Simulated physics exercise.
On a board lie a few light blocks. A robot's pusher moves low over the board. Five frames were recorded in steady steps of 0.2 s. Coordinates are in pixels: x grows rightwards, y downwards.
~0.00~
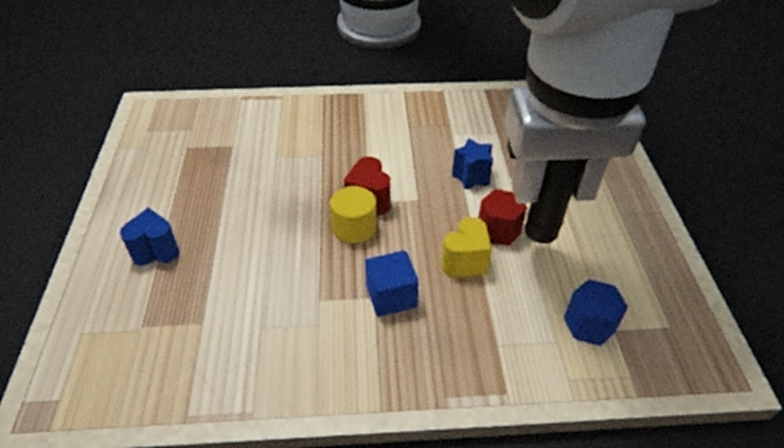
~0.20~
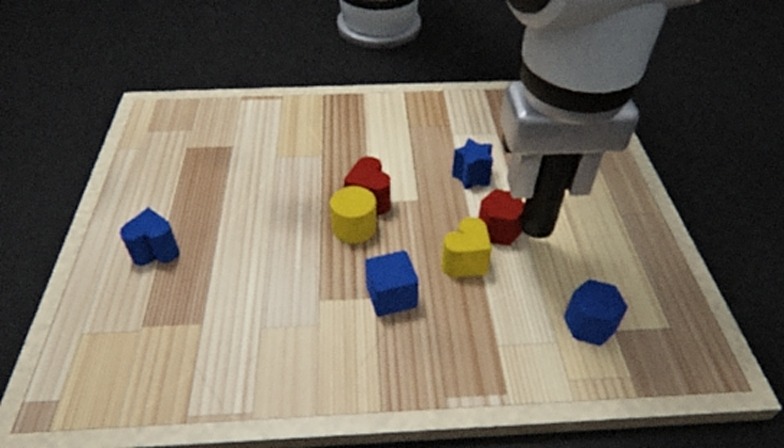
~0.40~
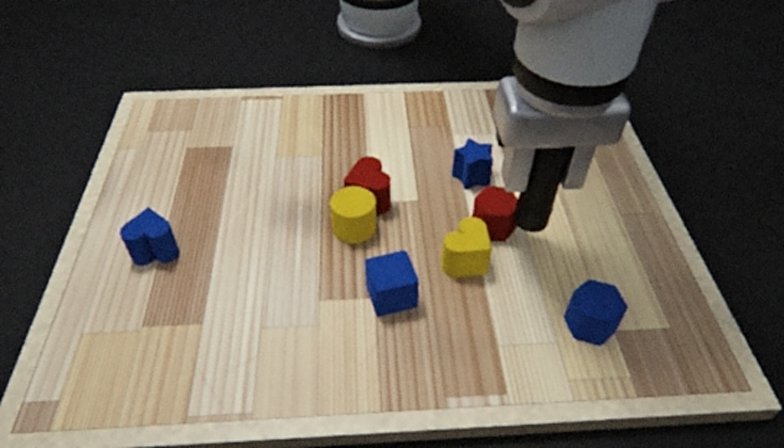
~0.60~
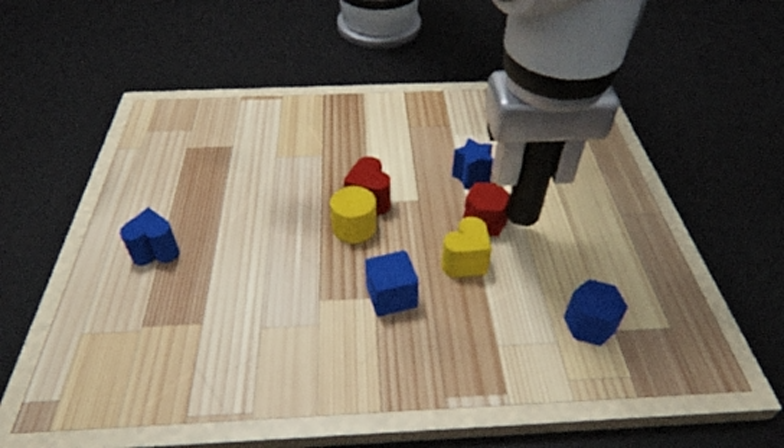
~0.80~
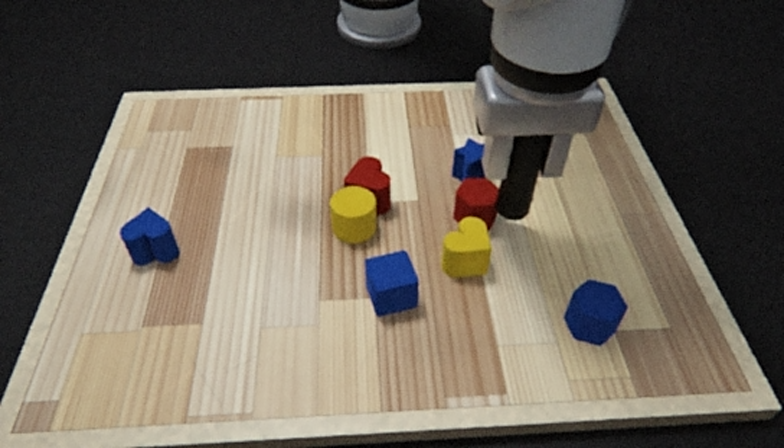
A robot arm slid its dark pusher slowly left and slightly away over a wooden board of small red, yellow and blue blocks, nudging the red six-sided block a short way toward the blue star.
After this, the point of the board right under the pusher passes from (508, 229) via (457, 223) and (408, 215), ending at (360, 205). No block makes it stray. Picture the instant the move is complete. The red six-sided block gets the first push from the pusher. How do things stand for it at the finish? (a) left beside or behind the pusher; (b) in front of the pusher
It's a.
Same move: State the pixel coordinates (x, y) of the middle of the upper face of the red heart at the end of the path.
Roughly at (335, 159).
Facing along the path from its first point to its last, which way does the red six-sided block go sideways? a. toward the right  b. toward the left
a - toward the right.
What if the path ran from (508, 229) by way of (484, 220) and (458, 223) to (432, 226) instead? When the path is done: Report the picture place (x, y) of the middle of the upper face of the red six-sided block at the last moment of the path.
It is going to be at (423, 175).
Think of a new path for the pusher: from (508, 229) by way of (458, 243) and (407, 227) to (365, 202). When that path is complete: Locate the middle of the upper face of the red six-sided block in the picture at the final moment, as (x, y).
Somewhere near (457, 189).
The first path, step by step. One third of the way, pusher (458, 204); red six-sided block (433, 177), turned 35° clockwise.
Two thirds of the way, pusher (407, 196); red six-sided block (403, 163), turned 85° clockwise.
At the end, pusher (360, 186); yellow round block (338, 202); red heart (335, 159), turned 30° clockwise; yellow heart not moved; red six-sided block (397, 160), turned 110° clockwise.
